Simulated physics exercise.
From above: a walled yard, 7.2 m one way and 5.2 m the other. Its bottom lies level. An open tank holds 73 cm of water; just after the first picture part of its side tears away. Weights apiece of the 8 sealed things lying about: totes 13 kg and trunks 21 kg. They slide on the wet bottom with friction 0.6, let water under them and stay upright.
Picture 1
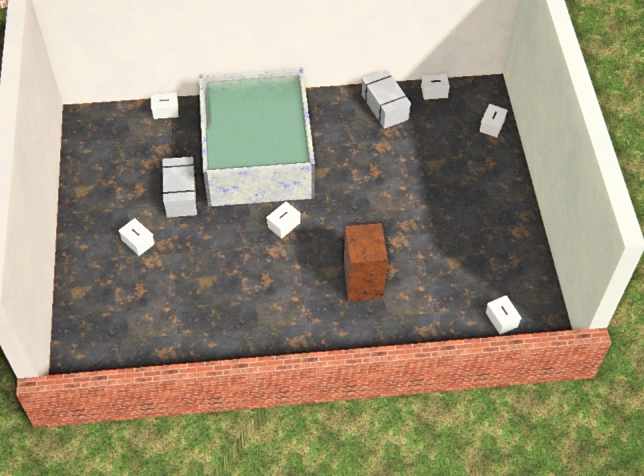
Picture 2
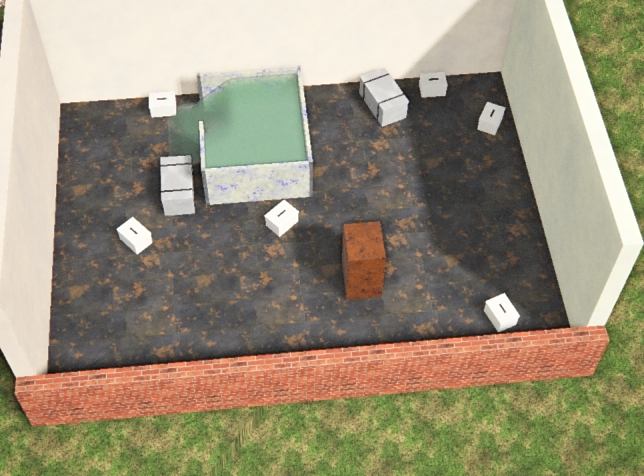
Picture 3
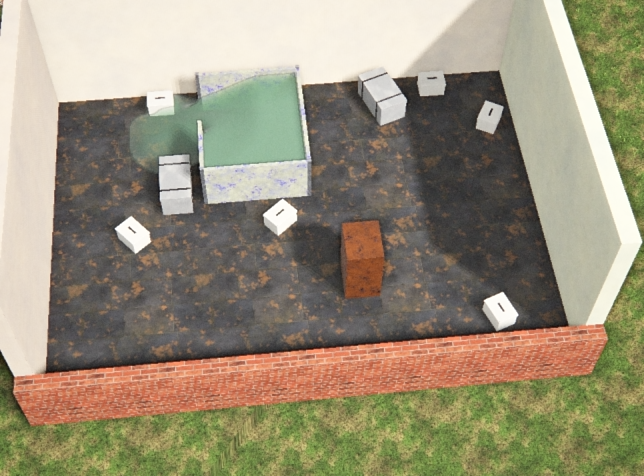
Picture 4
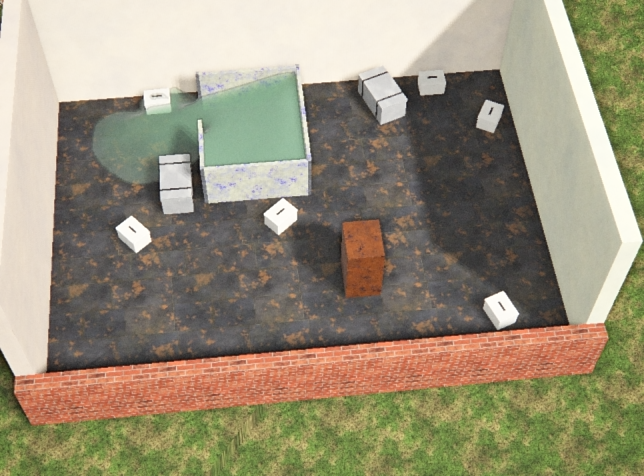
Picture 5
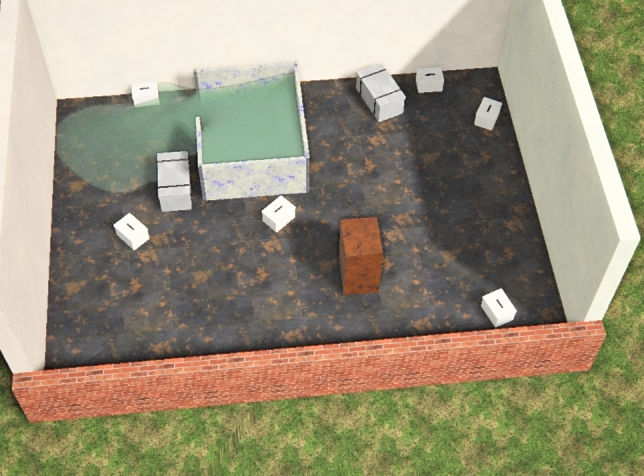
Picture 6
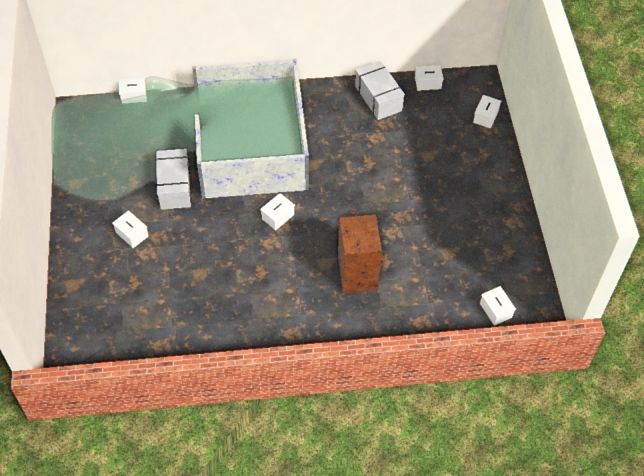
The clip shows a walled yard where green water pours from the left side of an open tank and spreads across the dark ground to the left wall, pushing one small white box leftward while the other objects stay put.
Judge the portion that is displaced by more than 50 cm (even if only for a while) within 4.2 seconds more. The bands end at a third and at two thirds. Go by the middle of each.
It is under a third.
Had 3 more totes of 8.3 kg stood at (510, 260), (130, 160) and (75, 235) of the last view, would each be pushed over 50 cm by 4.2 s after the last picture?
In that order: Less, over, more.
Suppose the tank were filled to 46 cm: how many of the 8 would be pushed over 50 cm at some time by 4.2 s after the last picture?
In that case 1 of them.
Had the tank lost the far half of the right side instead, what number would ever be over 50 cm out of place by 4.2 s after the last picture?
In that case 4 of them.
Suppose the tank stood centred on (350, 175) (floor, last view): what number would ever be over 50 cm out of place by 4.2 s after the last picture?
Then 3.
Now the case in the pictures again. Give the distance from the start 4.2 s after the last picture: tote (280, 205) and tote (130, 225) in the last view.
In turn: 0 cm, 80 cm.
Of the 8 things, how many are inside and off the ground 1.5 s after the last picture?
I count 1.
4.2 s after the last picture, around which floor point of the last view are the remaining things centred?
Around (324, 197).
Then, 0.4 s after the last picture 1 of 8 are over 50 cm from their spots; 1 afloat.
Then, 1.5 s after the last picture 1 of 8 are over 50 cm from their spots; 1 afloat.
Then, 2.8 s after the last picture 2 of 8 are over 50 cm from their spots; 0 afloat.
Then, 4.2 s after the last picture 2 of 8 are over 50 cm from their spots, and 2 have been at some point; 1 afloat.
